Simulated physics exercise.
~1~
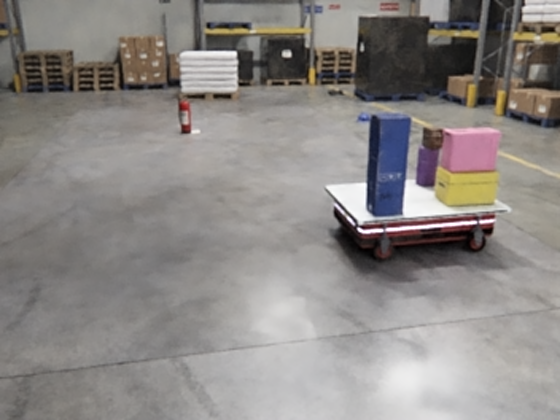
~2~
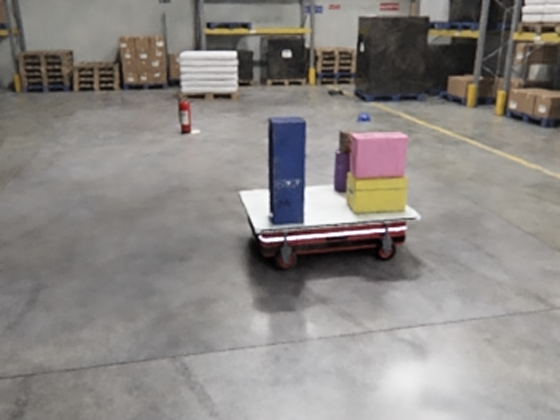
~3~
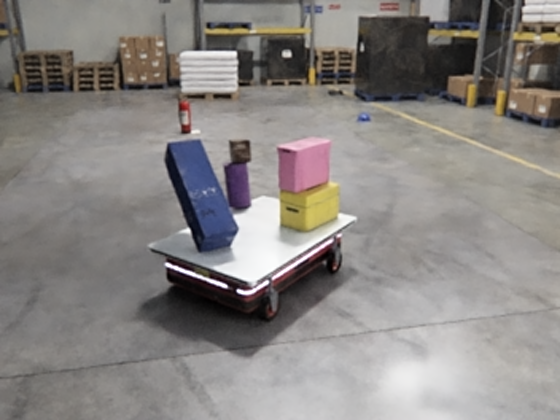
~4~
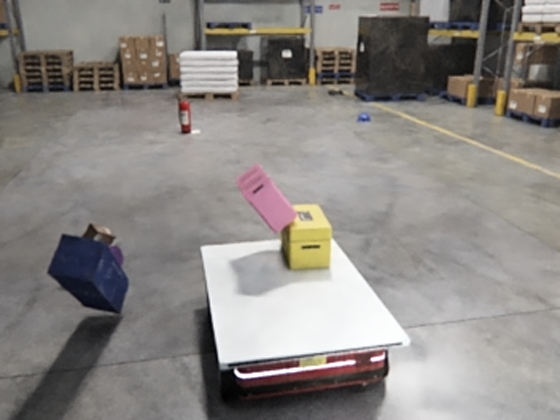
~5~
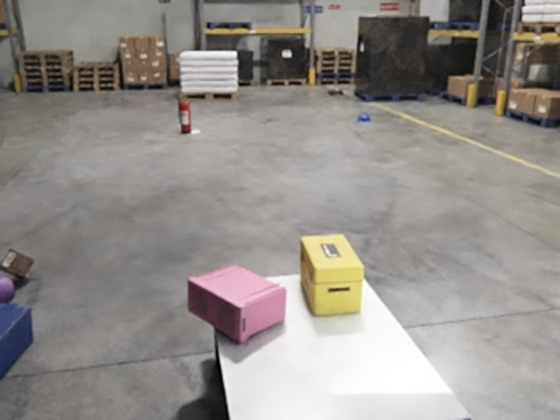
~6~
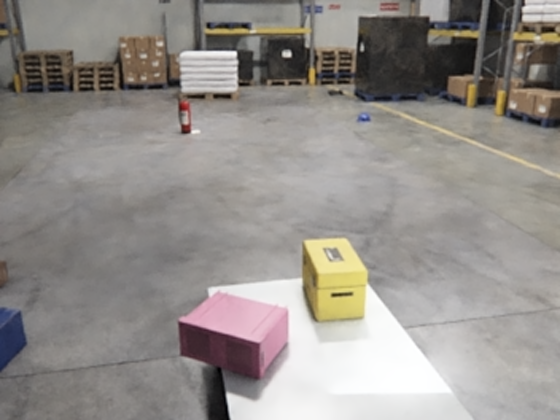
A low robot cart carrying a tall blue box, a purple canister with a small brown box on top, and a pink tote stacked on a yellow toolbox rolls leftward across a warehouse floor. As it curves toward the viewer, the blue box, canister and brown box tip to the left. They tumble off the deck and drop to the floor, while the pink tote tilts off the toolbox. The tote lands on its side on the deck as the cart comes closer. At the end, the yellow toolbox still stands upright beside it, and the blue box lies on the floor at left.
